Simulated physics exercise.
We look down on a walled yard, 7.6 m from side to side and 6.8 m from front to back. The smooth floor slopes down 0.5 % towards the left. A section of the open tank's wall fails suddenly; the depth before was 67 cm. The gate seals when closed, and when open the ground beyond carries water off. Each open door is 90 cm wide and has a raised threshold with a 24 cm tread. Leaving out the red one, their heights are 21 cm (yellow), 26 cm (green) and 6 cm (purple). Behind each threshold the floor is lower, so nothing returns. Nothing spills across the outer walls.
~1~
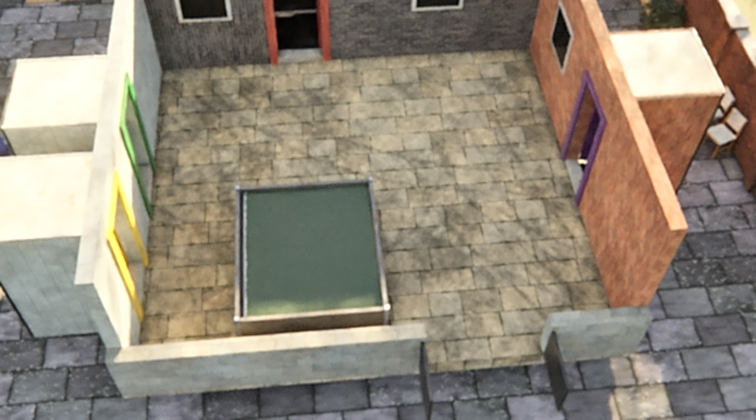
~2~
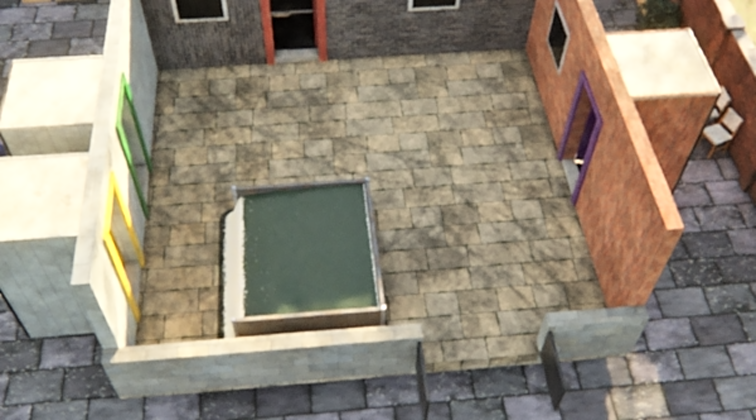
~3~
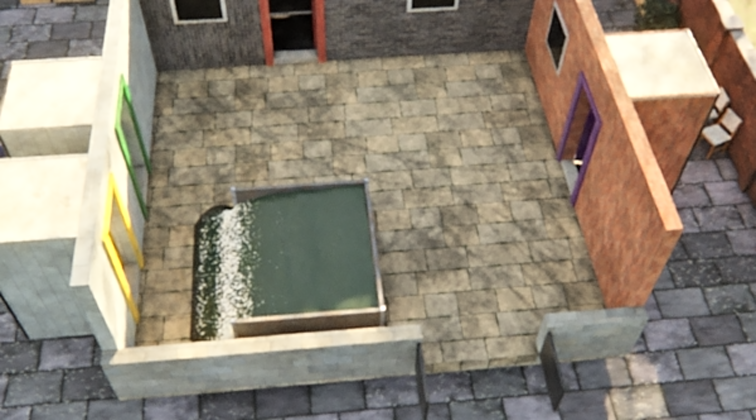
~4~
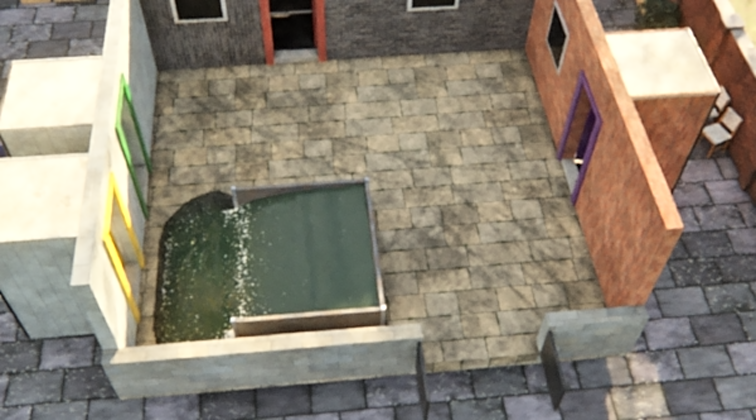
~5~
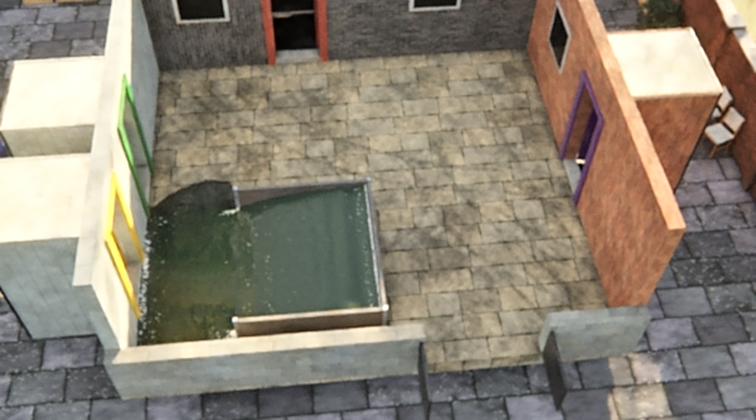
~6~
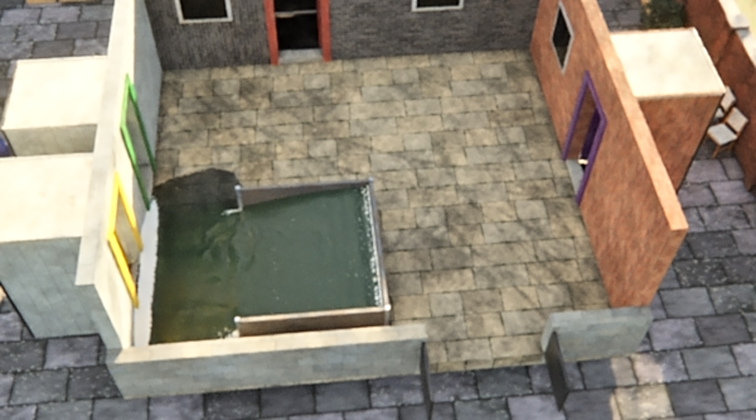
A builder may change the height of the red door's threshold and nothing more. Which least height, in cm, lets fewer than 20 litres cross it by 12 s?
About 9 cm.
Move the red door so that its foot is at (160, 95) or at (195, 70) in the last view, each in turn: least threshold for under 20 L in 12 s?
Roughly 16 and 22 cm.
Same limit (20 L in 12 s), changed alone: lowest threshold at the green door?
Roughly 20 cm at green.
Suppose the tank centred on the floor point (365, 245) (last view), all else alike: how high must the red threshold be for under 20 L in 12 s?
Some 8.0 cm.
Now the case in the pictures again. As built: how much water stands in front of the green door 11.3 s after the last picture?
Roughly 7.0 cm deep.
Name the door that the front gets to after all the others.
The purple one.
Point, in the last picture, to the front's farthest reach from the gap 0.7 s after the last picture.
Around (158, 127).
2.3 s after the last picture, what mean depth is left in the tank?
About 16 cm.
Then, 0.7 s after the last picture water covers 15 % of the floor, deepest (52 cm) near (142, 323); it has not reached the red door.
Then, 2.3 s after the last picture water covers 30 % of the floor, deepest (34 cm) near (138, 374); it has not reached the red door.
Then, 11.3 s after the last picture water covers 95 % of the floor, deepest (12 cm) near (395, 352); 7 cm at the red door, 2 litres in over its 13 cm threshold.
At the red door as built, the water peaked near 14 cm, 3.7 s after the last picture.
Run again over the same 12 s with other heights there, 37 litres in over 7 cm, 6 litres over 11.5 cm. The limit of 20 litres is kept from about 9 cm up.
